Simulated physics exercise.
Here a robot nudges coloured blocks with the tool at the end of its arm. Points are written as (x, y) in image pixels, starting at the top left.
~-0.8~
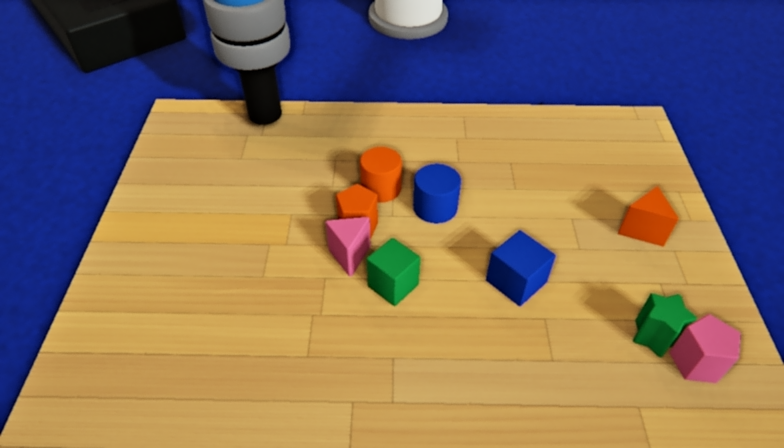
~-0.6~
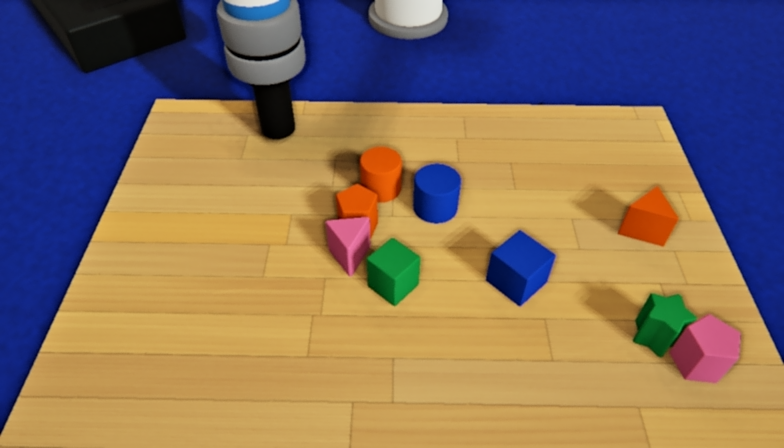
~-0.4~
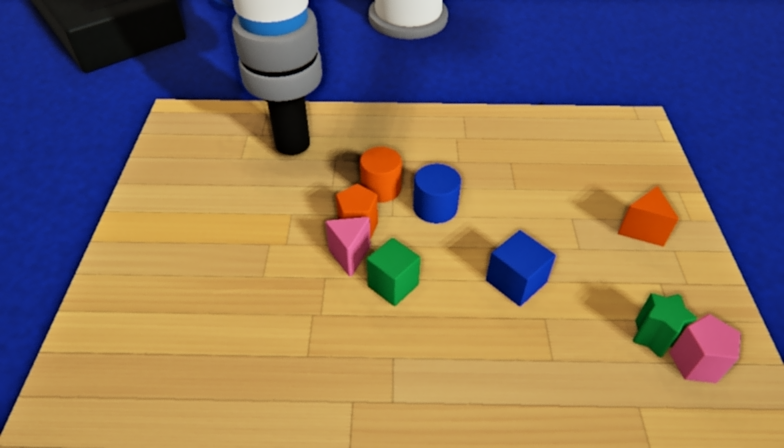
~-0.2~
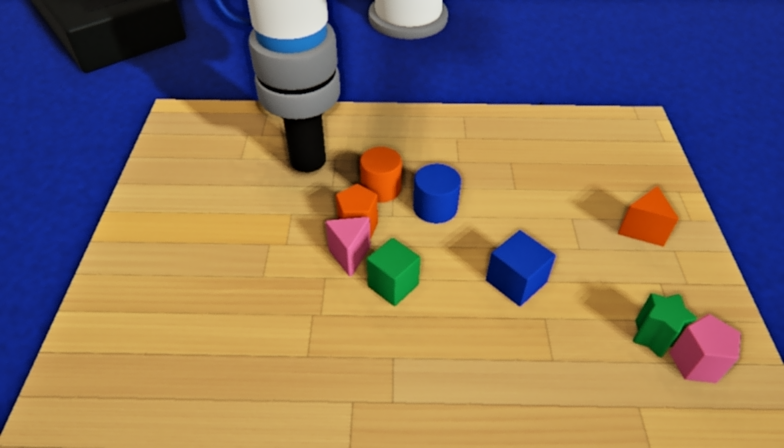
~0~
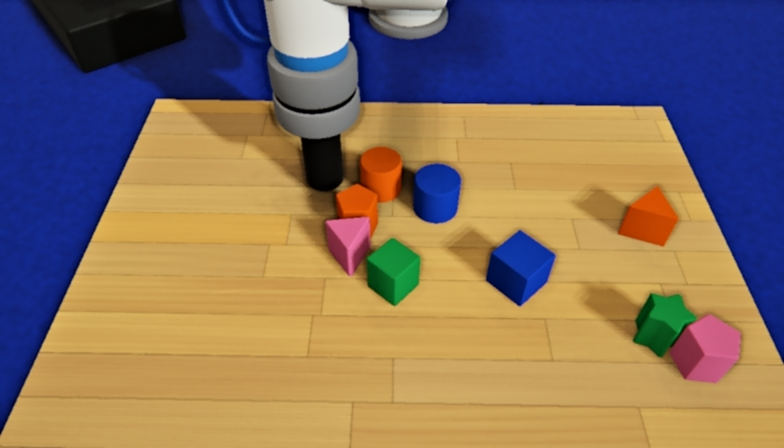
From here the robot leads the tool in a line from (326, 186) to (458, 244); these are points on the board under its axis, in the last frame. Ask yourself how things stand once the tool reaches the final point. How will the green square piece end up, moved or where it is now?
It ends up on the same spot.
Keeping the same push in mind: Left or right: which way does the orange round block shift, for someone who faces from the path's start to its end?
Shifts left.
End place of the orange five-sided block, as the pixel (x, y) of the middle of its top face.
Top centre: (378, 214).
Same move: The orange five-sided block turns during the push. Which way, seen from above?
Viewed from overhead, the orange five-sided block winds up turned clockwise.
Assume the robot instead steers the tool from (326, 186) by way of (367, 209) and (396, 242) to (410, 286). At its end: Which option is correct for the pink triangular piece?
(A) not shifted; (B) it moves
Option B.
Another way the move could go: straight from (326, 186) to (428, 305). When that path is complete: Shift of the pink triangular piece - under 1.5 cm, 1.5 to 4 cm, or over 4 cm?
The distance will be 1.5 to 4 cm.
What follows on the original path. One third of the way, tool at (368, 198); orange five-sided block at (363, 205), turned 25° clockwise; orange round block at (401, 160).
Two thirds of the way, tool at (413, 217); orange five-sided block at (378, 214), turned 65° clockwise; orange round block at (404, 159); blue round block at (449, 178).
At the end, tool at (459, 236); orange five-sided block at (378, 214), turned 65° clockwise; orange round block at (404, 159); green square piece in place; blue round block at (455, 178).
